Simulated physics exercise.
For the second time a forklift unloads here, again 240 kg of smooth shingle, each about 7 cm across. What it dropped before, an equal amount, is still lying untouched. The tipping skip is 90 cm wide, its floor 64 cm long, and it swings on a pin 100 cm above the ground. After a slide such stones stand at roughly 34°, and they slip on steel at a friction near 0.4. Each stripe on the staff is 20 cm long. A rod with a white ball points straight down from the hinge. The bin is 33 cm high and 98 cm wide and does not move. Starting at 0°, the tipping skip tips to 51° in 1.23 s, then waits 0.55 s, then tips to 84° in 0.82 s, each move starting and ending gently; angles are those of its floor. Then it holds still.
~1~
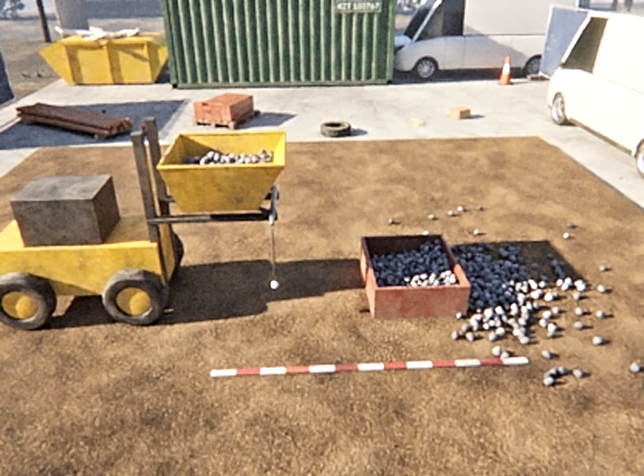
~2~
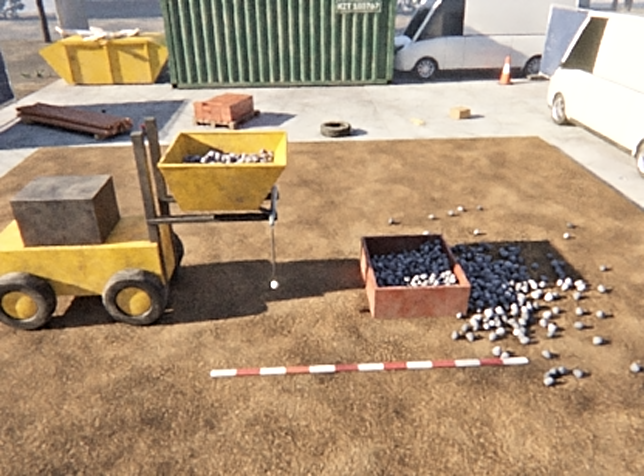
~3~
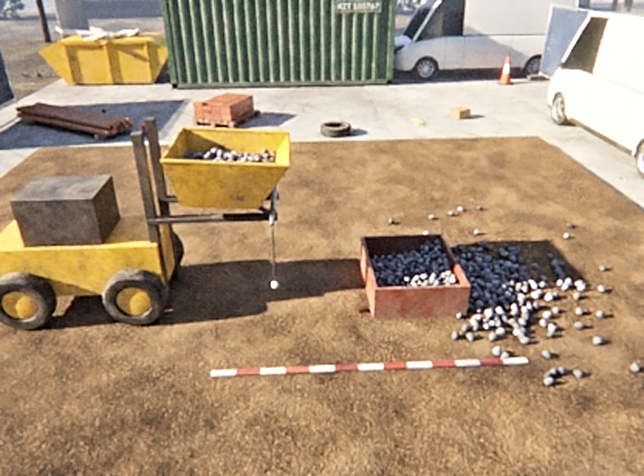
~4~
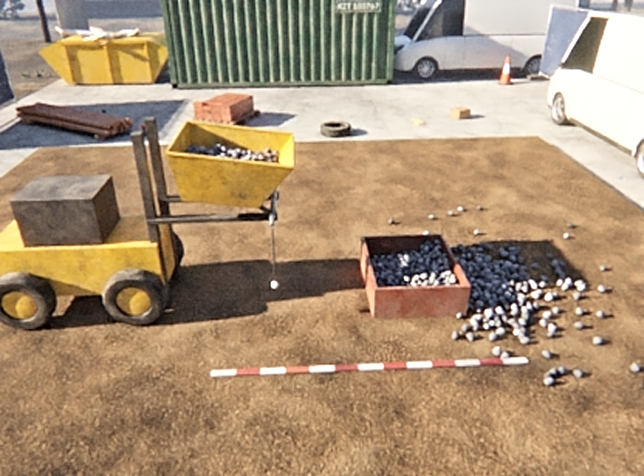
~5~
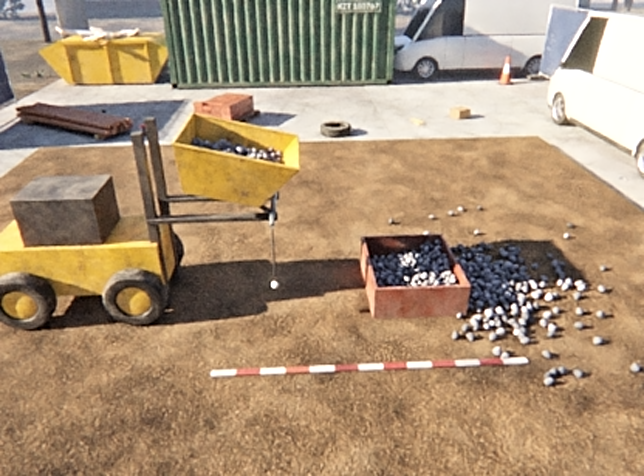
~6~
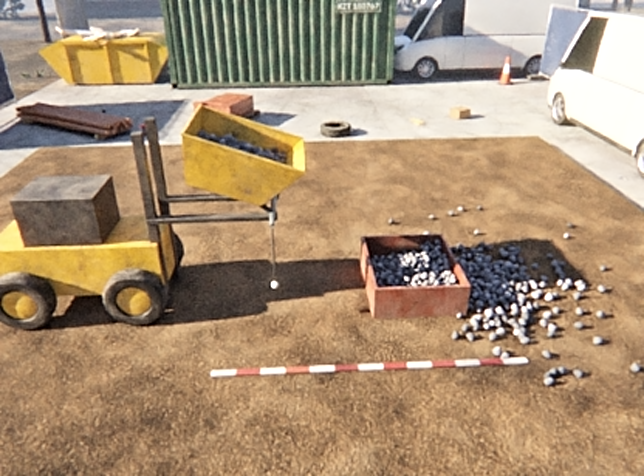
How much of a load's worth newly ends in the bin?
About 49 per cent.
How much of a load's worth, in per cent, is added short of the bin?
Some 45 per cent of a load.
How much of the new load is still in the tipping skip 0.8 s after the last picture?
About 100 per cent.
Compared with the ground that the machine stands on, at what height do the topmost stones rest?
About 34 cm above it.
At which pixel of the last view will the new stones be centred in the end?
Around (373, 279).
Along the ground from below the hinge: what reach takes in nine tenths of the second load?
Roughly 130 cm ahead of it.
Then, 0.4 s after the last picture the floor is at 43°; in per cent of one load, 100 in the tipping skip, 58 in the bin, 42 beside or beyond the bin; the foremost stones are at (592, 272).
Then, 0.8 s after the last picture the floor is at 51°; in per cent of one load, 100 in the tipping skip, 58 in the bin, 42 beside or beyond the bin; the foremost stones are at (592, 272).
Then, 2.5 s after the last picture the floor is at 84°; in per cent of one load, 18 in the tipping skip, 49 short of the bin, 88 in the bin, 45 beside or beyond the bin; the foremost stones are at (592, 272).
Then, 4.9 s after the last picture the floor is at 84°; in per cent of one load, 0 in the tipping skip, 47 short of the bin, 107 in the bin, 46 beside or beyond the bin; the foremost stones are at (592, 272). Net gain in the bin, 49.
